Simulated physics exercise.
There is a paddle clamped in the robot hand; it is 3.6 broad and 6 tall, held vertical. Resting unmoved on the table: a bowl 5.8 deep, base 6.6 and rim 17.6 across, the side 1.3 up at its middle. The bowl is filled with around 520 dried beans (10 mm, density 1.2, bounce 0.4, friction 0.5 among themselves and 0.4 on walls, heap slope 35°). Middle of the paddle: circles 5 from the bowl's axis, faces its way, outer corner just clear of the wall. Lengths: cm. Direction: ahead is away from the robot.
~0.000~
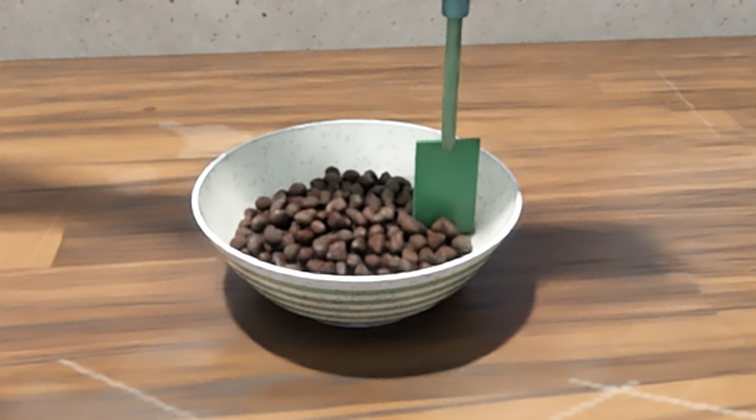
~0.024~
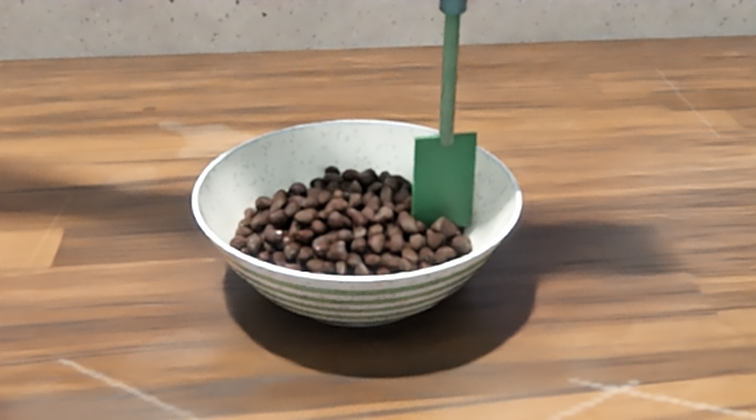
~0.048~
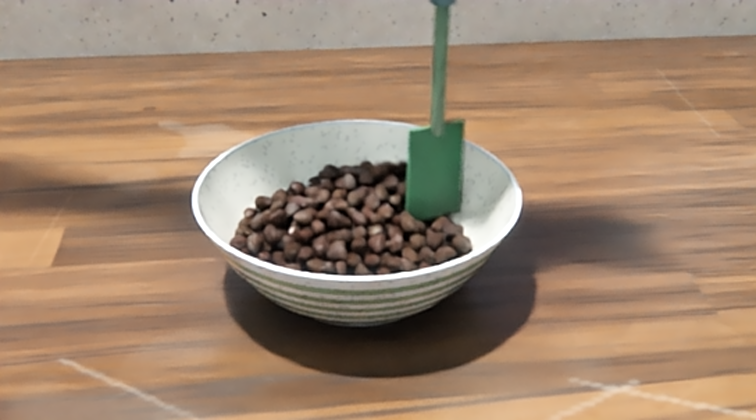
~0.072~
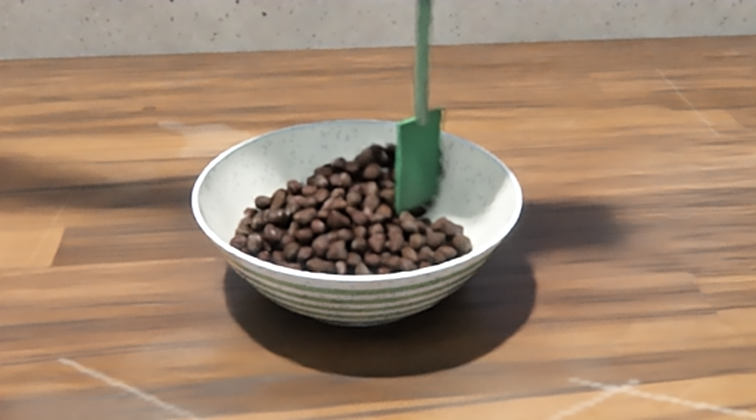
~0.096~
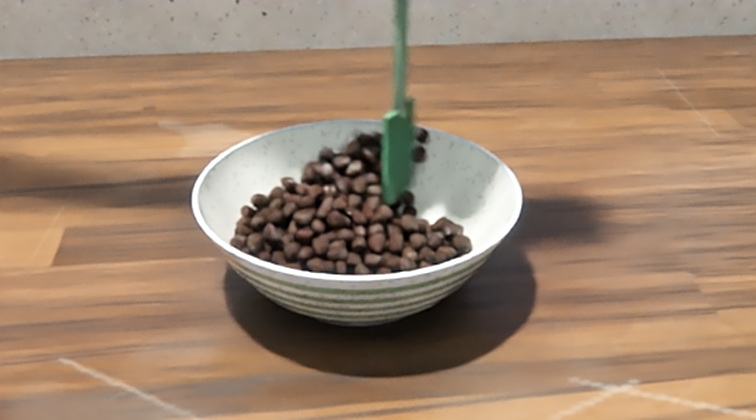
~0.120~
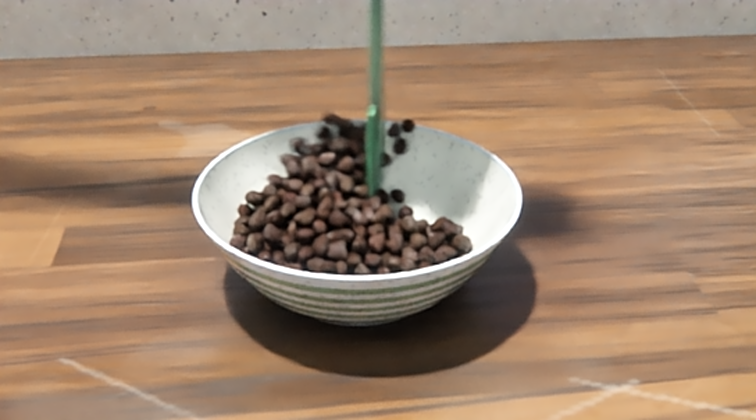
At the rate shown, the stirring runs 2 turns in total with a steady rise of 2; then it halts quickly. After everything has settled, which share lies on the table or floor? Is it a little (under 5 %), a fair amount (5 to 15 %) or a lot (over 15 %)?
A lot, over 15 %.
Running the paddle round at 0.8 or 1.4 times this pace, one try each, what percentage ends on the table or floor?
Roughly 15 and 30 per cent.
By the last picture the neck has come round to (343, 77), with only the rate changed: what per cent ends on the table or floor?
It comes to around 25 percent.
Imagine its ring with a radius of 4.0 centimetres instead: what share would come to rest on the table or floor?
In that case roughly 25 per cent.
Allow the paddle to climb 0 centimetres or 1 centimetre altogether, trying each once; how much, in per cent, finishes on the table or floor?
That gives about 40 per cent and 30 per cent, in order.
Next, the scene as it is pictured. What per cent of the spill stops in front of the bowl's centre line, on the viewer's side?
About 70 per cent.
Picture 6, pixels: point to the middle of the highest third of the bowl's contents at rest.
Roughly pixel (360, 229).
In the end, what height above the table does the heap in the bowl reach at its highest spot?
I'd guess close to 5.0 centimetres.
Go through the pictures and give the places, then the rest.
The first frame shows paddle neck at (450, 114), 0° round; upper third of the load around (350, 225), from x 235 to 465, top at y 170; 517 in the bowl.
The second frame shows paddle neck at (448, 110), 5° round; upper third of the load around (351, 224), from x 235 to 465, top at y 170.
The third frame shows paddle neck at (438, 100), 20° round; upper third of the load around (355, 220), from x 235 to 465, top at y 165.
The fourth frame shows paddle neck at (422, 90), 37° round; upper third of the load around (354, 217), from x 235 to 465, top at y 150.
The fifth frame shows paddle neck at (400, 83), 55° round; upper third of the load around (345, 210), from x 235 to 465, top at y 135.
The sixth frame shows paddle neck at (376, 79), 72° round; upper third of the load around (336, 205), from x 235 to 465, top at y 120; 517 in the bowl.
By 0.47 s, 325° round, highest piece 9 above the table; 437 in the bowl, 58 on the table or floor, 22 in flight or on the tool.
By 0.82 s, 219° round, highest piece 5 above the table; 414 in the bowl, 102 on the table or floor, 1 in flight or on the tool.
By 1.20 s, 0° round, highest piece 5 above the table; 414 in the bowl, 103 on the table or floor.
By 1.90 s, 0° round, highest piece 5 above the table; 414 in the bowl, 103 on the table or floor.
Final count, 414 in the bowl, 103 on the table or floor. That is 20 % on the table or floor.
